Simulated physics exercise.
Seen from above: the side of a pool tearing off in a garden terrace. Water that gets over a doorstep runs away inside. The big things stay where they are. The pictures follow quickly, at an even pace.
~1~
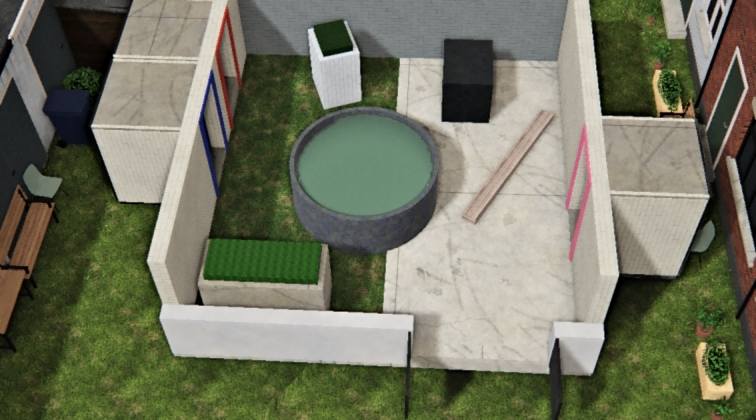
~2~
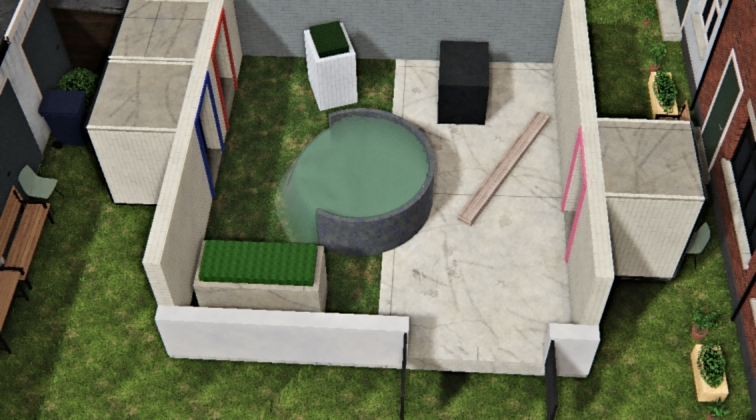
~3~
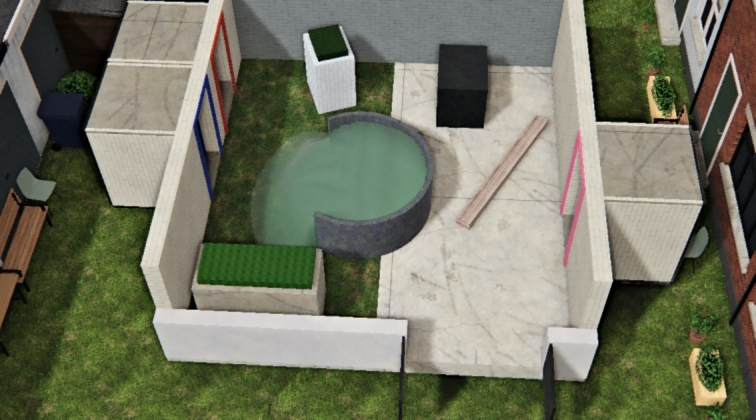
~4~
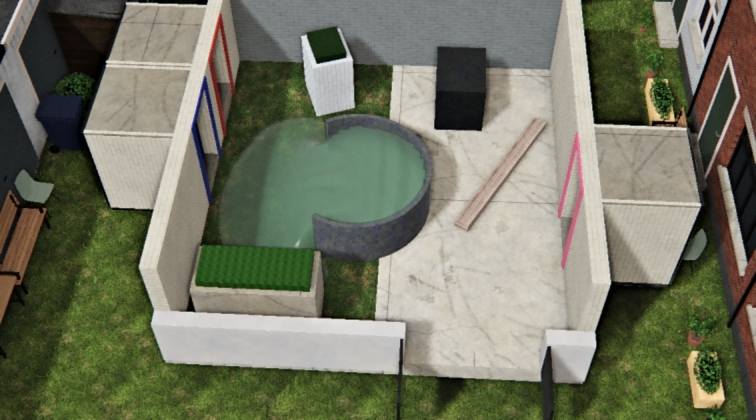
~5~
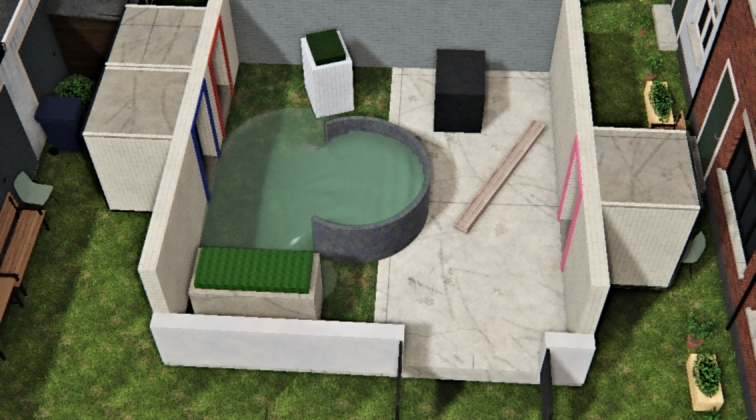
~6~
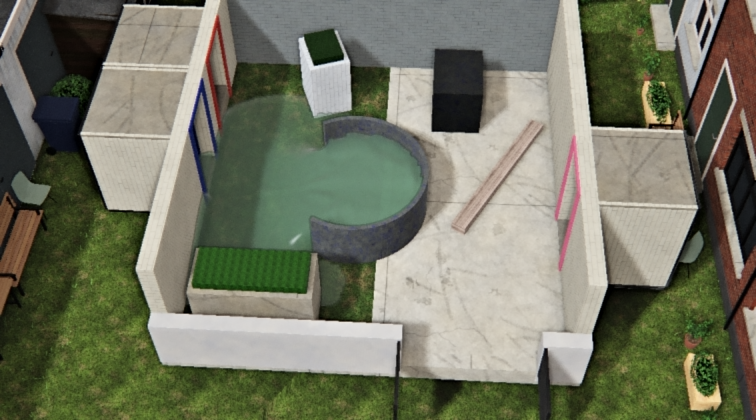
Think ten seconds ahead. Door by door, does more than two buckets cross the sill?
One by one: The red door holds within the limit; the pink door holds within the limit; the blue door floods.
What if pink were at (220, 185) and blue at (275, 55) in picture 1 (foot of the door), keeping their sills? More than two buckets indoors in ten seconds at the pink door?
One by one: Pink passes that mark.
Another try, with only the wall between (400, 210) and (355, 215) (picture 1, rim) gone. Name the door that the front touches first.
The pink-painted one.
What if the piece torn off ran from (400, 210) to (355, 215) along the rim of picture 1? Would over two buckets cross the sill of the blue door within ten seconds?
The blue door is under.
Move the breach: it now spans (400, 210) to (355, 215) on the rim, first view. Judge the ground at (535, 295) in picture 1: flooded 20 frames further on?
Verdict: Covered.
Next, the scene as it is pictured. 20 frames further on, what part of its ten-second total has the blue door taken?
Some 90 per cent.
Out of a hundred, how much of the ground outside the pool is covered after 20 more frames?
About 60 per cent.
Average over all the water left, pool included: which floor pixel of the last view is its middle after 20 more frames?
I would point to (295, 193).
A moment on, water covers 35 % of the floor; the red door wet at the sill, nothing in, the pink door not reached, the blue door far over two buckets in.
Next, water covers 40 % of the floor; the red door wet at the sill, nothing in, the pink door not reached, the blue door far over two buckets in.
Then, water covers 60 % of the floor; the red door wet at the sill, nothing in, the pink door not reached, the blue door far over two buckets in.
Later, water covers 90 % of the floor; the red door wet at the sill, nothing in, the pink door under two buckets in, the blue door far over two buckets in.
In the end, water covers 95 % of the floor; the red door wet at the sill, nothing in, the pink door under two buckets in, the blue door far over two buckets in.
